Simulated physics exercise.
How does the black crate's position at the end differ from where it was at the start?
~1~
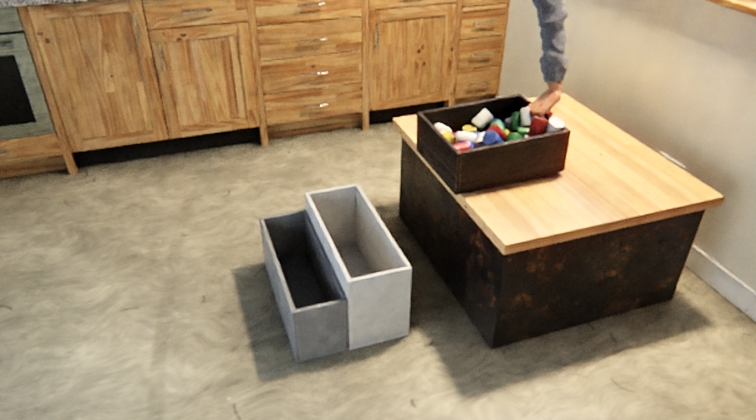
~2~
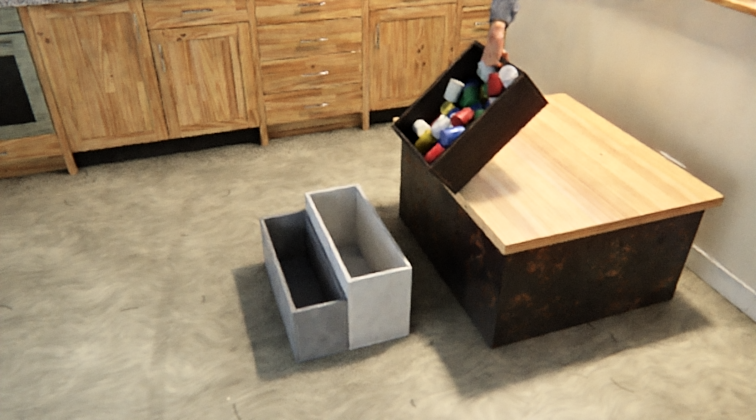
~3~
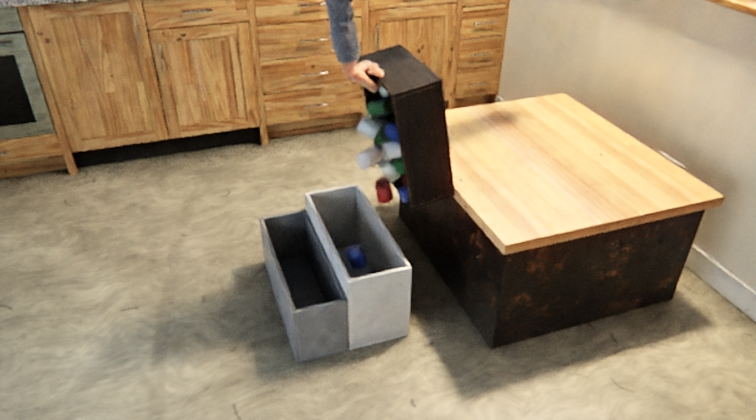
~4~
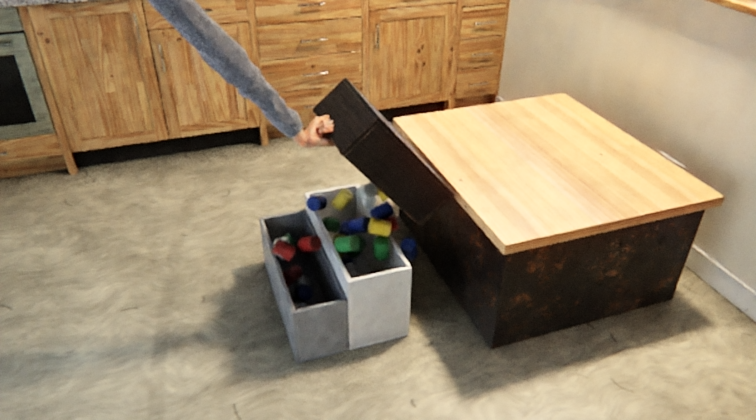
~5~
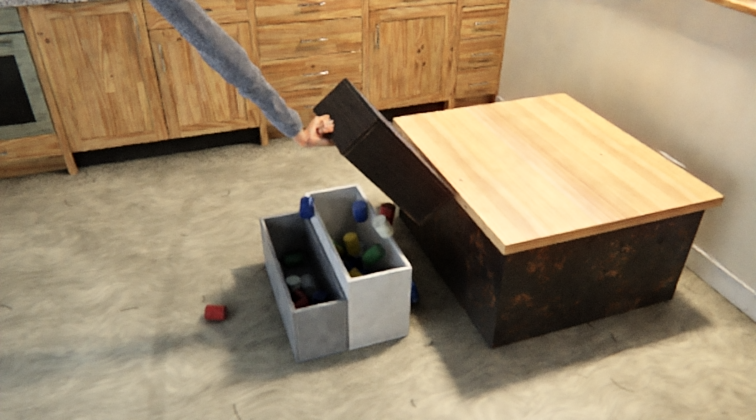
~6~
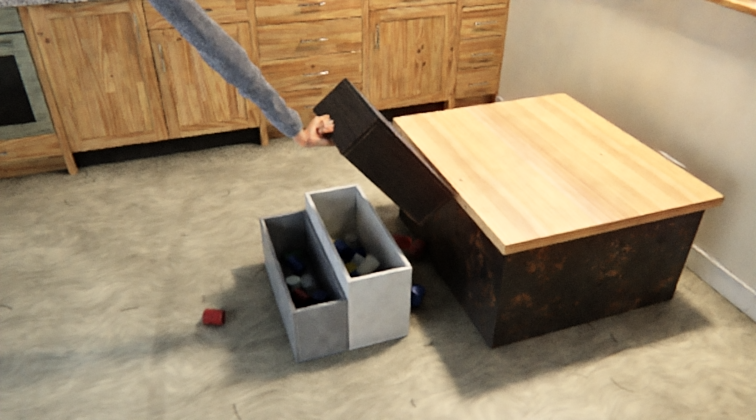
At the start the black crate sits upright on top of the bench, near its left end. By the end it is further left, tipped over the bench's edge with its open side facing down toward the containers.
